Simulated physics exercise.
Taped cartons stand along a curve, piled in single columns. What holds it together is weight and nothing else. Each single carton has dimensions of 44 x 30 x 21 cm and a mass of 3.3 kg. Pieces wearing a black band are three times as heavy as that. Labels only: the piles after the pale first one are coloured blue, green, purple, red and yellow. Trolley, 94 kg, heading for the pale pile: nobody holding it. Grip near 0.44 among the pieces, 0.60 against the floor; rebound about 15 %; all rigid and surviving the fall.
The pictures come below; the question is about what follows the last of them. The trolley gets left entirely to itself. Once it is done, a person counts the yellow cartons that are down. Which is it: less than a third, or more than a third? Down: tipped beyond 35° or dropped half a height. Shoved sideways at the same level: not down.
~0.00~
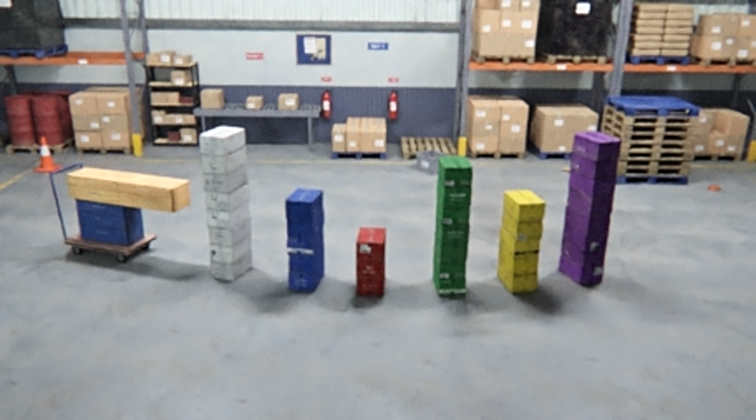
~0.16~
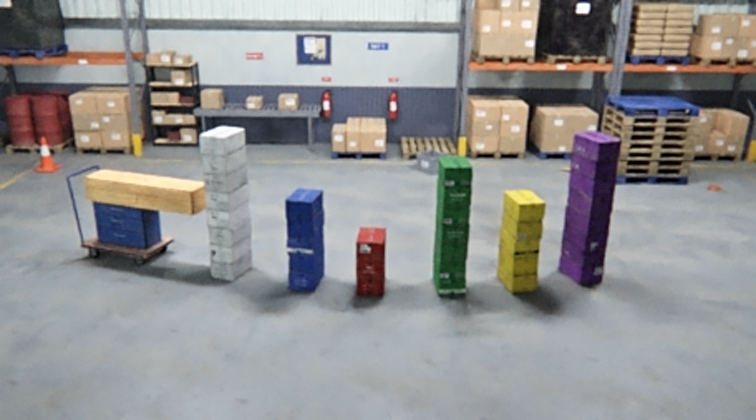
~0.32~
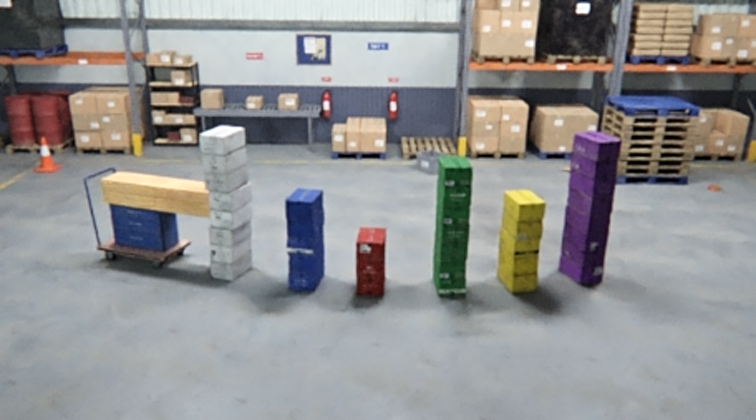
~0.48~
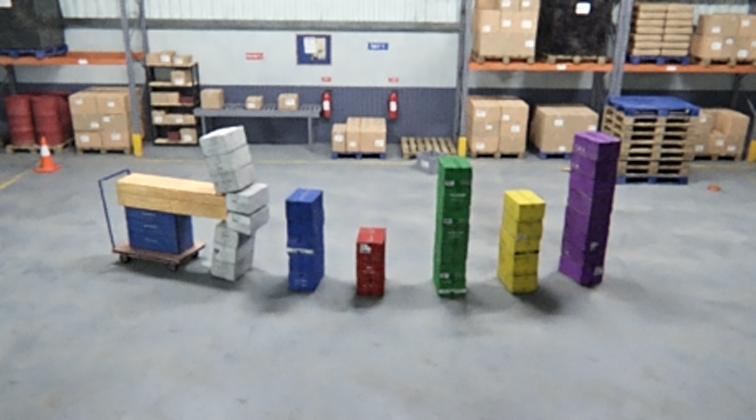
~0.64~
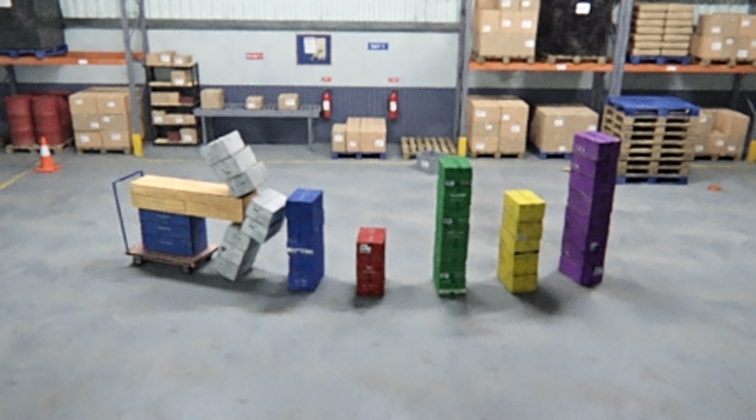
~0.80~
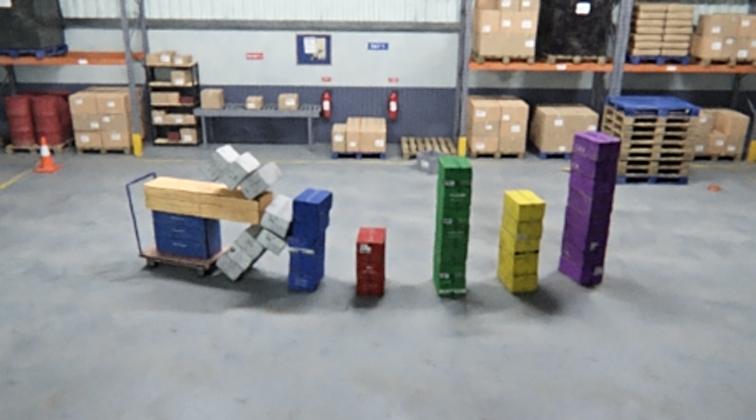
It is less than a third.
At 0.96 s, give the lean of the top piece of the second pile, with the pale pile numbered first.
I'd put it close to 10° from upright.
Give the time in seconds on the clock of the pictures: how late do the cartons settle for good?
At roughly 2.0 seconds.
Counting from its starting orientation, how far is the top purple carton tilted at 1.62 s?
Some 0 degrees.
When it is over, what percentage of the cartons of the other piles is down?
That comes to around 25 percent.
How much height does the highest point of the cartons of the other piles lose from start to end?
I make it close to 0 cm.
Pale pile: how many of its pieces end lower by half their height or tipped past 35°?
Exactly 8 of the pale pieces.
Around 0.96 s, 7 of the pale pile down; none of the 5 yellow cartons down (0 of 28 in all colours); top yellow carton unmoved; top blue carton tipped 10°.
Around 1.20 s, 8 of the pale pile down; none of the 5 yellow cartons down (1 of 28 in all colours); top yellow carton unmoved; top blue carton tipped 26°, 12 cm lower.
Around 1.62 s, 8 of the pale pile down; none of the 5 yellow cartons down (7 of 28 in all colours); top yellow carton unmoved; top red carton tipped 38°, 14 cm lower.
Finally (2.4 s), 8 of the pale pile down; none of the 5 yellow cartons down (7 of 28 in all colours); top yellow carton unmoved; top red carton tipped 42°, 20 cm lower. That is 0 per cent. Seen by the last camera, middles, top yellow carton near (523, 206), top red carton near (425, 263).
